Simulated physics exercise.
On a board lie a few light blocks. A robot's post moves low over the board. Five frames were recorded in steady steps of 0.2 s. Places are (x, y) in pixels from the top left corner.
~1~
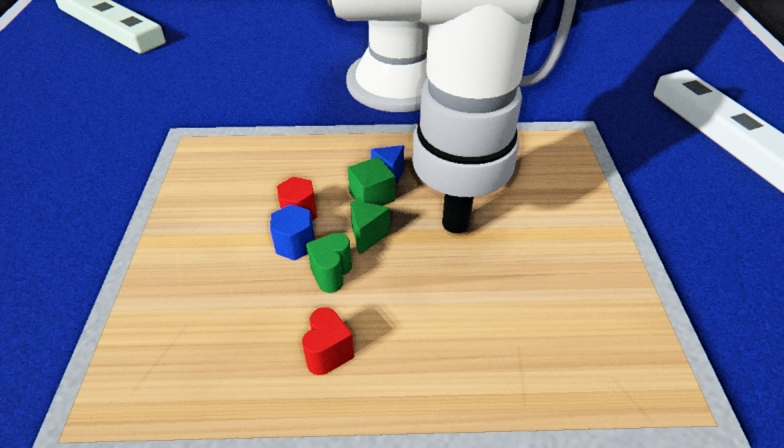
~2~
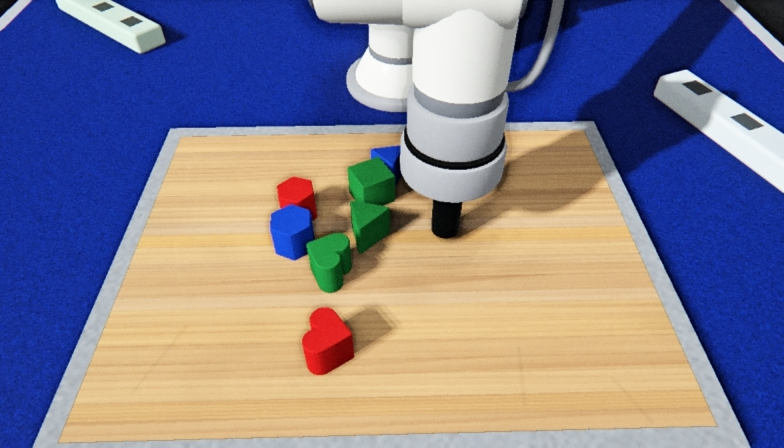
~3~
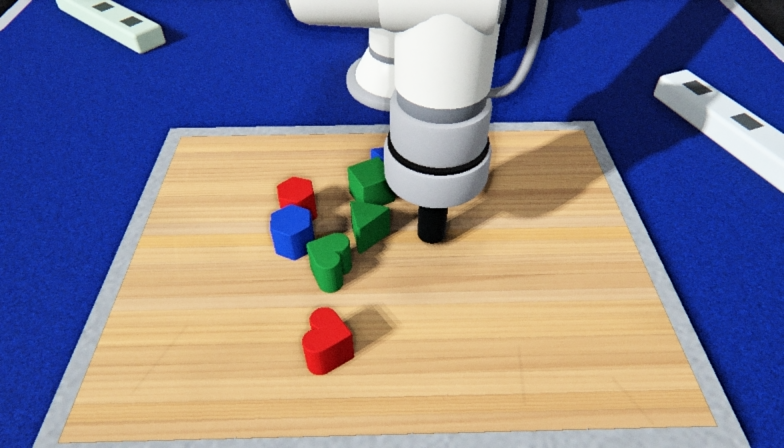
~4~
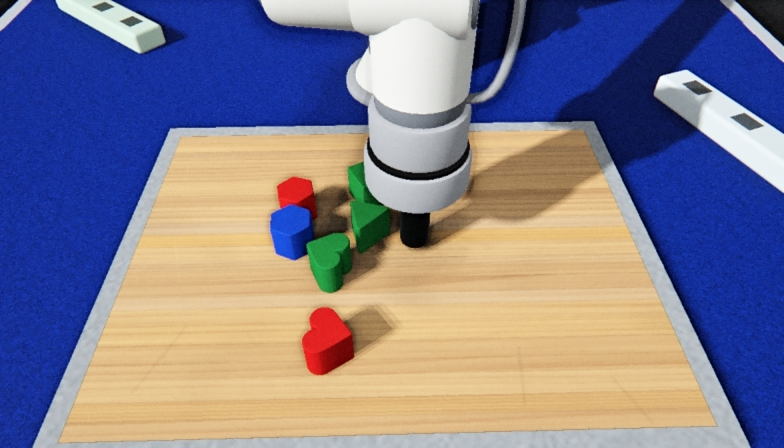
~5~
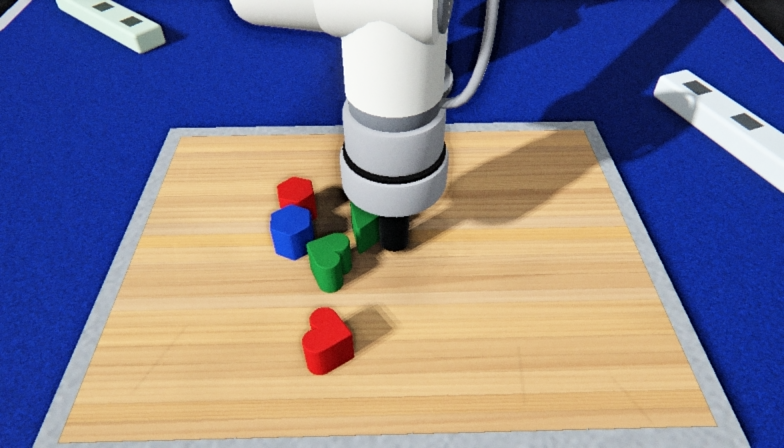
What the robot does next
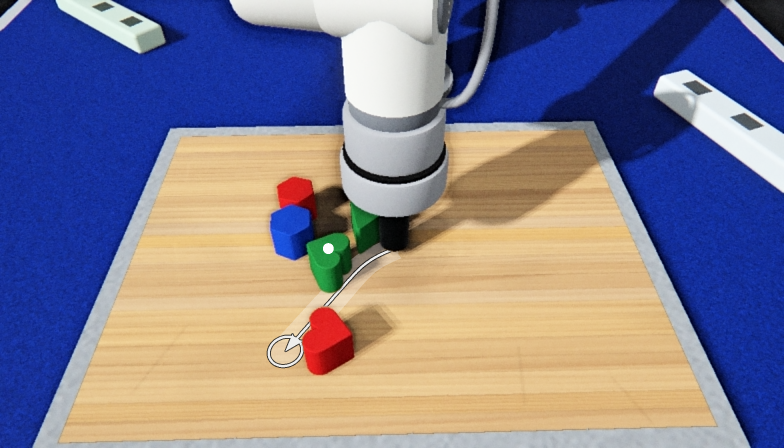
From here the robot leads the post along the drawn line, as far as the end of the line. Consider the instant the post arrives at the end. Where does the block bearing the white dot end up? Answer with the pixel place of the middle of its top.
The block bearing the white dot ends near (305, 257).
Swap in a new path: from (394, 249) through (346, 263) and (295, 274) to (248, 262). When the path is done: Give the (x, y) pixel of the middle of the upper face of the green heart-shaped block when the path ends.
I think it will end close to (272, 277).
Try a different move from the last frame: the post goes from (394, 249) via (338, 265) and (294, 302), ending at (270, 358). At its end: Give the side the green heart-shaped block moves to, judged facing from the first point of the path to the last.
Measured against the direction from start to end, the green heart-shaped block shifts toward the left-hand side.
Path on the board, from (394, 249) through (355, 274) and (322, 310) to (286, 351); the dot is on the green heart-shaped block.
The first path, step by step. One third of the way, post at (353, 267); green heart-shaped block at (314, 255).
Two thirds of the way, post at (320, 304); green heart-shaped block at (305, 257), turned 15° clockwise.
At the end, post at (284, 344); red heart-shaped block at (324, 336), turned 20° anticlockwise; green heart-shaped block at (305, 257), turned 15° clockwise; green triangle in place.
